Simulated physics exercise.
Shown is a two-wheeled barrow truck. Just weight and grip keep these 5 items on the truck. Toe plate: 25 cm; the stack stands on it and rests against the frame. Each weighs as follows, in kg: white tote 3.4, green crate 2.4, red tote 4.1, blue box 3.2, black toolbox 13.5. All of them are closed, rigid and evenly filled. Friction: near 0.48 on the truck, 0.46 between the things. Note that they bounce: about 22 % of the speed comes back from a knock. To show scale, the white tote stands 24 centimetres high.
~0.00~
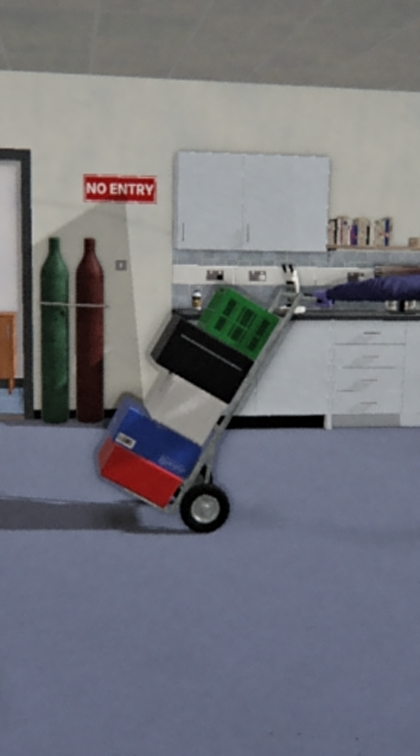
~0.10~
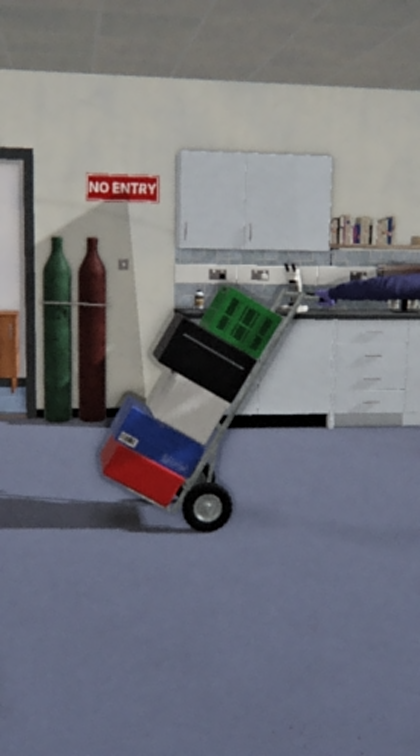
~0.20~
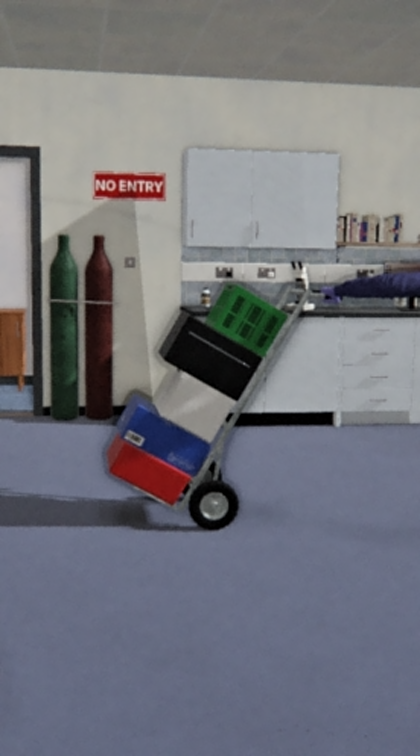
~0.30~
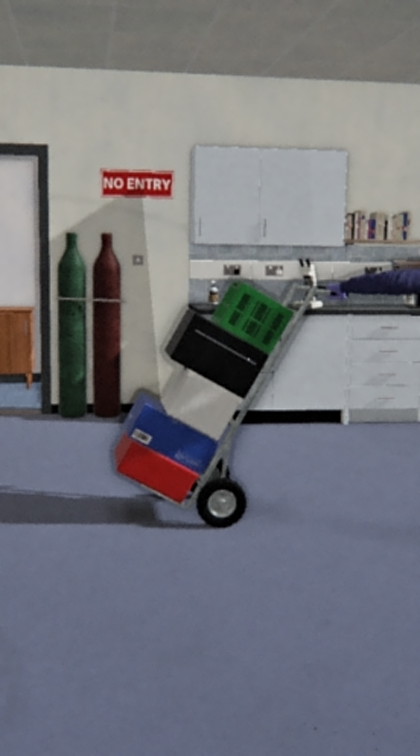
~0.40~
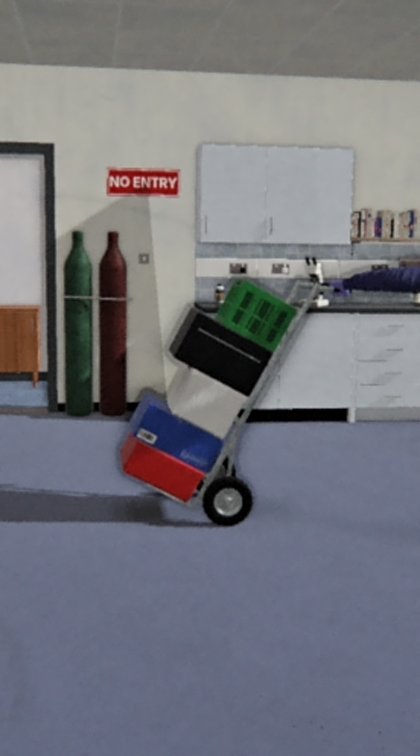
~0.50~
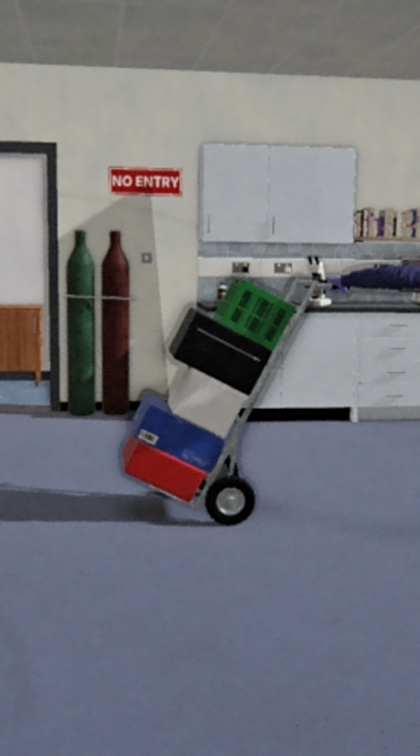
We see a tilted hand truck stacked with red, blue, white, black and green containers in a room with cupboards and gas cylinders; it barely moves, tipping very slightly more upright as the whole view drifts a little.
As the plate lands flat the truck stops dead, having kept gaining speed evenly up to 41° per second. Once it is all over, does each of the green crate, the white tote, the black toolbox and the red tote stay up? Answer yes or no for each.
Green crate: Yes, it stays up. White tote: Yes, it stays up. Black toolbox: Yes, it stays up. Red tote: Yes, it stays up.
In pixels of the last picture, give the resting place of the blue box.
Its centre ends close to (156, 459) in the last view.
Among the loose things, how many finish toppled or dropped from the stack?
That comes to 0.
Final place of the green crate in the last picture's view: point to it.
Roughly at pixel (169, 319).
By 1.30 s, leaning back 7°.
By 1.60 s, truck upright; green crate rocked 4° off its seat near (158, 318); black toolbox rocked 4° off its seat near (147, 368); white tote rocked 4° off its seat near (161, 416).
By 2.00 s, truck upright; green crate rocked 9° off its seat near (144, 317); black toolbox rocked 9° off its seat near (139, 368); white tote rocked 9° off its seat near (158, 415).
By 2.30 s, truck upright.
When it is over (2.7 s), all 5 within 10 cm of the start. End places, in pixels of the last picture, green crate near (169, 319), white tote near (168, 417).
